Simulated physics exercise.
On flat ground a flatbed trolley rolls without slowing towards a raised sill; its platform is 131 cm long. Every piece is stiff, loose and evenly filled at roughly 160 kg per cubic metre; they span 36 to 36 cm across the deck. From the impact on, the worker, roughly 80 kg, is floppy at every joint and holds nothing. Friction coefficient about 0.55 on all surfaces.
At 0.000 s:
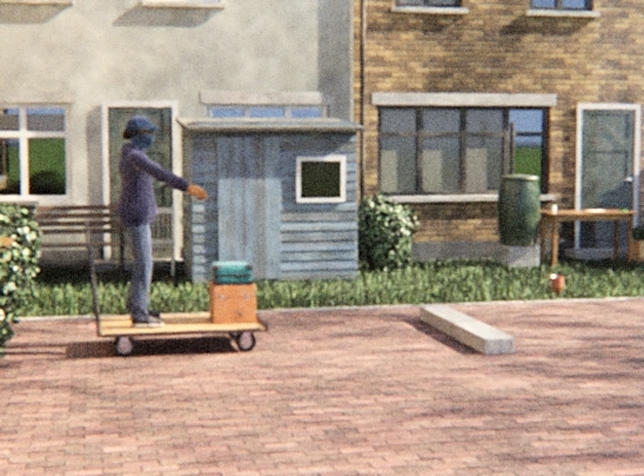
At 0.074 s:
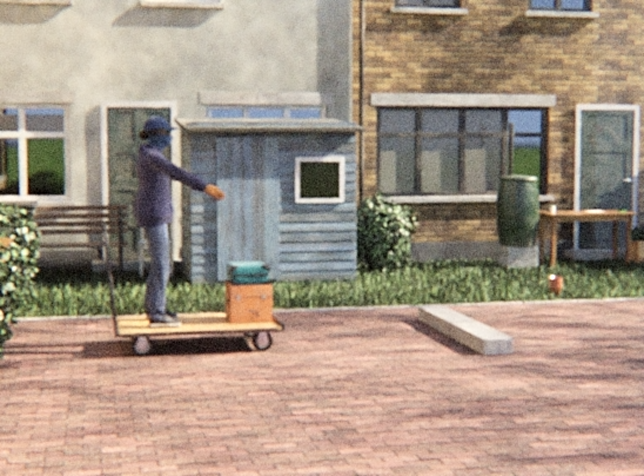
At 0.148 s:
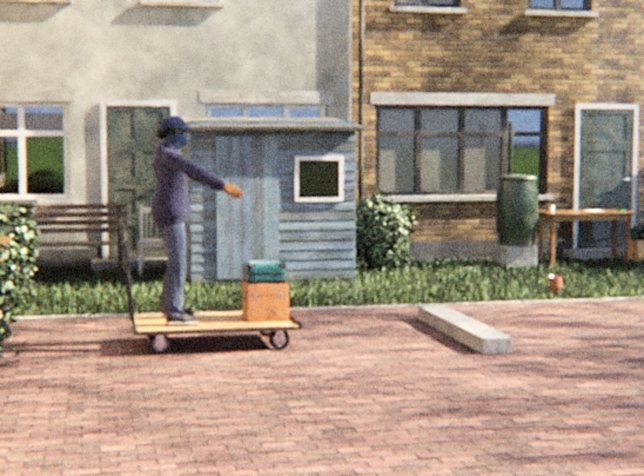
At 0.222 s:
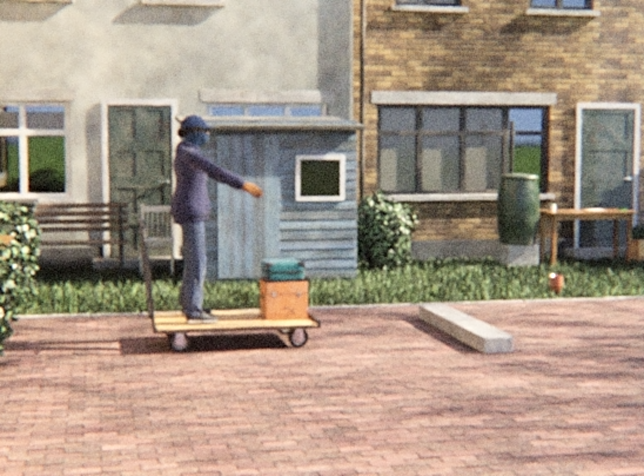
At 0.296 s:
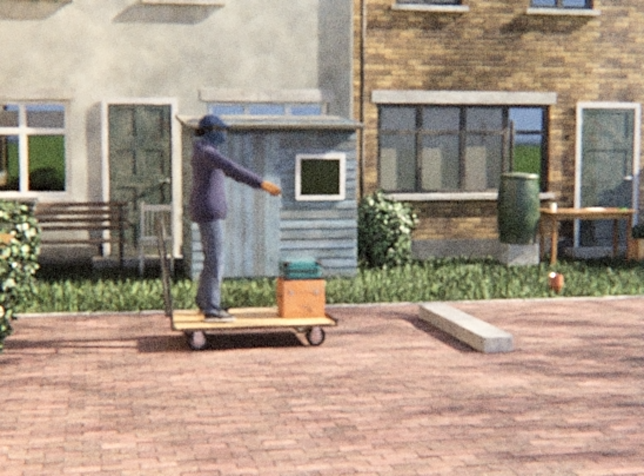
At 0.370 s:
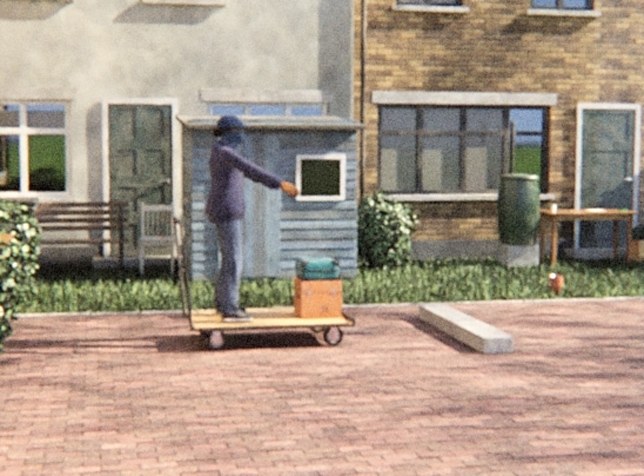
The footage shows a worker in a dark cap standing with one arm held out on a flatbed trolley, which carries an orange toolbox topped by a teal suitcase and rolls steadily rightward across brick paving past a blue shed.
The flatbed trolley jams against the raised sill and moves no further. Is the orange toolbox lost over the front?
In the end the orange toolbox remains on the deck.
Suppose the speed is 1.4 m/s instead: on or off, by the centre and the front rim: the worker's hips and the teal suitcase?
In that case hips on, teal off.
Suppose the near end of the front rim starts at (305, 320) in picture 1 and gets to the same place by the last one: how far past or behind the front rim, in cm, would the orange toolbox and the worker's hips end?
Then orange 20 behind, hips 80 behind.
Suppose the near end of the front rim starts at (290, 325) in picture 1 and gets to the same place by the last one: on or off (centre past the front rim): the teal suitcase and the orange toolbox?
Then teal off, orange on.
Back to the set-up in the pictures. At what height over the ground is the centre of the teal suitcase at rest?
Some 10 cm up.
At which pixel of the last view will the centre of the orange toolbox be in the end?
Near (436, 294).
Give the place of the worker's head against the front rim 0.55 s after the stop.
About 20 cm past the rim.
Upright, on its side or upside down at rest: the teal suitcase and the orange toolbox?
Teal upside down, orange upright.
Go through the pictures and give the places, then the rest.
Orange toolbox (232, 302), teal suitcase (231, 273), rim corner (266, 327); 0 cm covered, 178 to go, in the first frame.
Orange toolbox (248, 302), teal suitcase (248, 273), rim corner (283, 327); 15 cm covered, 163 to go, in the second frame.
Orange toolbox (265, 300), teal suitcase (264, 271), rim corner (300, 325); 30 cm covered, 148 to go, in the third frame.
Orange toolbox (283, 298), teal suitcase (283, 270), rim corner (319, 324); 45 cm covered, 133 to go, in the fourth frame.
Orange toolbox (300, 297), teal suitcase (300, 269), rim corner (336, 322); 60 cm covered, 119 to go, in the fifth frame.
Orange toolbox (317, 297), teal suitcase (317, 269), rim corner (354, 322); 75 cm covered, 104 to go. Speed about 2.0 m/s, in the sixth frame.
Impact comes at 0.88 s.
After 1.43 s the orange toolbox is 21 cm behind the rim, tilted 0°, near (436, 294) in the last picture's view.
After 1.88 s the orange toolbox is 21 cm behind the rim, tilted 0°, near (436, 294) in the last picture's view.
When all is still (3.1 s), past the rim, teal suitcase; behind it, orange toolbox and the worker's hips.
